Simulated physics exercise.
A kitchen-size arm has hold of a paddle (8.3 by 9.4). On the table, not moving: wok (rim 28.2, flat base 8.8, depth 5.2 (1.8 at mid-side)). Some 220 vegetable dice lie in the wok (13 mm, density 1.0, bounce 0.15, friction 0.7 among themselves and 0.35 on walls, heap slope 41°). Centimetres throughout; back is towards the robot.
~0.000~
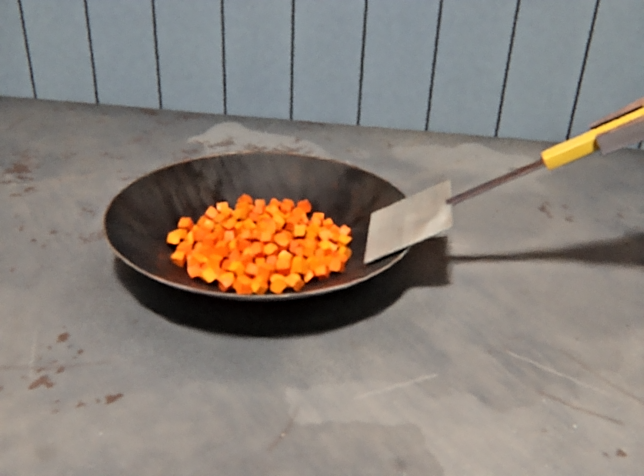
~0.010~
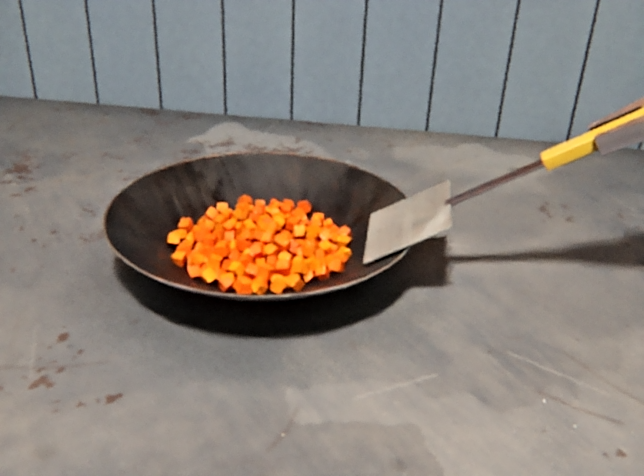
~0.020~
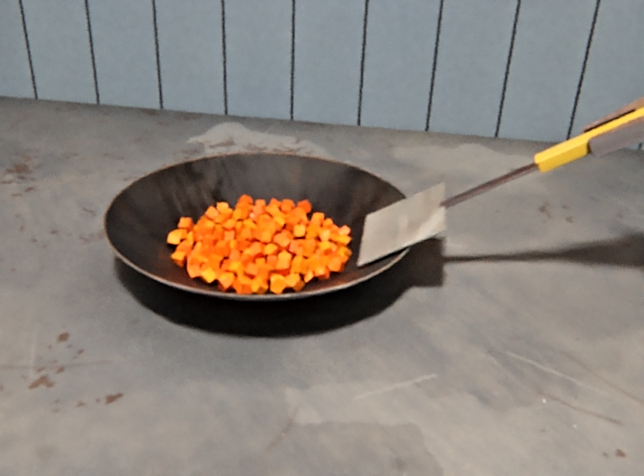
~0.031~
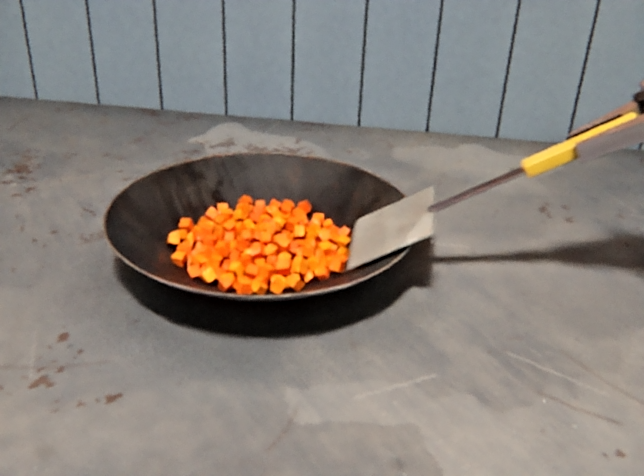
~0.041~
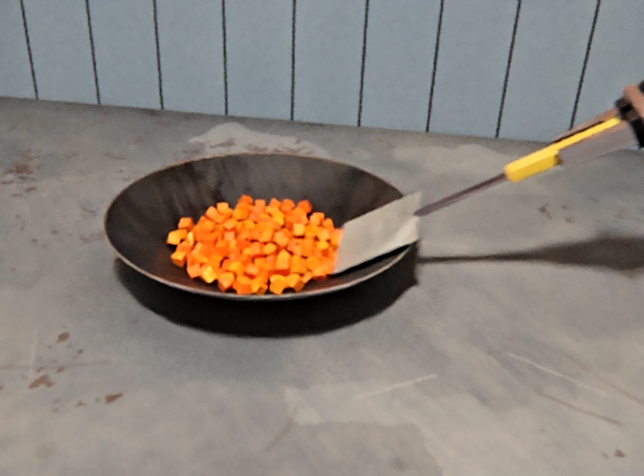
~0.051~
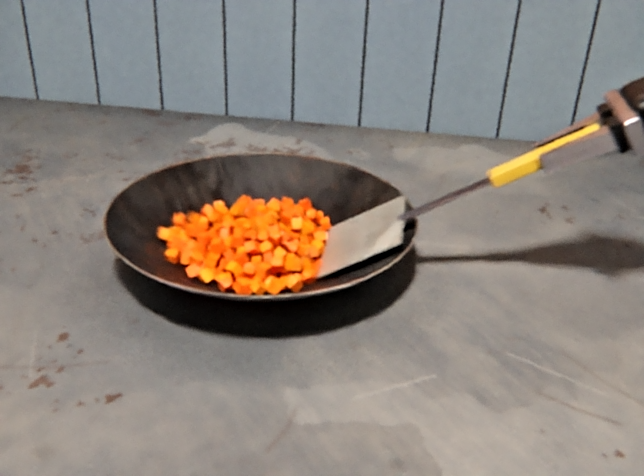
A robot arm slides a paddle left into a wok, nudging the orange diced vegetables slightly.
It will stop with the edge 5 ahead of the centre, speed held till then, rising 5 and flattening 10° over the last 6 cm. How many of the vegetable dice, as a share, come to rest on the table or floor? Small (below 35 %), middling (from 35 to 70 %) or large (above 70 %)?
Share on the table or floor: Middling (from 35 to 70 %).
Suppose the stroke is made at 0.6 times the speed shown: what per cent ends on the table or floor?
About 5 per cent.
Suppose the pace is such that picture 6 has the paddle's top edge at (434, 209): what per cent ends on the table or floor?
Some 0 per cent.
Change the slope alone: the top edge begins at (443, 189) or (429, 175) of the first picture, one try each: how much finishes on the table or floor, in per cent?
Some 45 and 45 per cent.
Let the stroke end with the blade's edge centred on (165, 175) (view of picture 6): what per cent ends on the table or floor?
About 50 per cent.
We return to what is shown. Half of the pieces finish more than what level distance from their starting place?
Some 12 cm.
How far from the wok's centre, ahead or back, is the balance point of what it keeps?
Roughly 4.5 cm ahead.
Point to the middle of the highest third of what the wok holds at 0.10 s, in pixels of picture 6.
Around (167, 204).
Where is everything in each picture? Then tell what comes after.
The first picture shows the paddle top edge at (451, 202), sloping 32°; upper third of the load around (265, 238), from x 175 to 345, top at y 200; 216 in the wok.
The second picture shows the paddle top edge at (450, 202), sloping 32°; upper third of the load around (265, 238), from x 175 to 345, top at y 200.
The third picture shows the paddle top edge at (445, 204), sloping 32°; upper third of the load around (265, 238), from x 175 to 345, top at y 200.
The fourth picture shows the paddle top edge at (434, 209), sloping 32°; upper third of the load around (265, 238), from x 175 to 345, top at y 200.
The fifth picture shows the paddle top edge at (419, 214), sloping 32°; upper third of the load around (261, 238), from x 175 to 340, top at y 200.
The sixth picture shows the paddle top edge at (403, 218), sloping 32°; upper third of the load around (258, 234), from x 165 to 335, top at y 200; 216 in the wok.
After 0.08 s, sloping 32°, highest piece 6 above the table; 216 in the wok.
After 0.10 s, sloping 29°, highest piece 9 above the table; 208 in the wok, 8 on the blade or in flight.
After 0.31 s, sloping 22°, highest piece 13 above the table; 125 in the wok, 59 on the table or floor, 32 on the blade or in flight.
After 1.36 s, sloping 22°, highest piece 6 above the table; 124 in the wok, 92 on the table or floor.
In the end, 124 in the wok, 92 on the table or floor. That is 43 % on the table or floor.
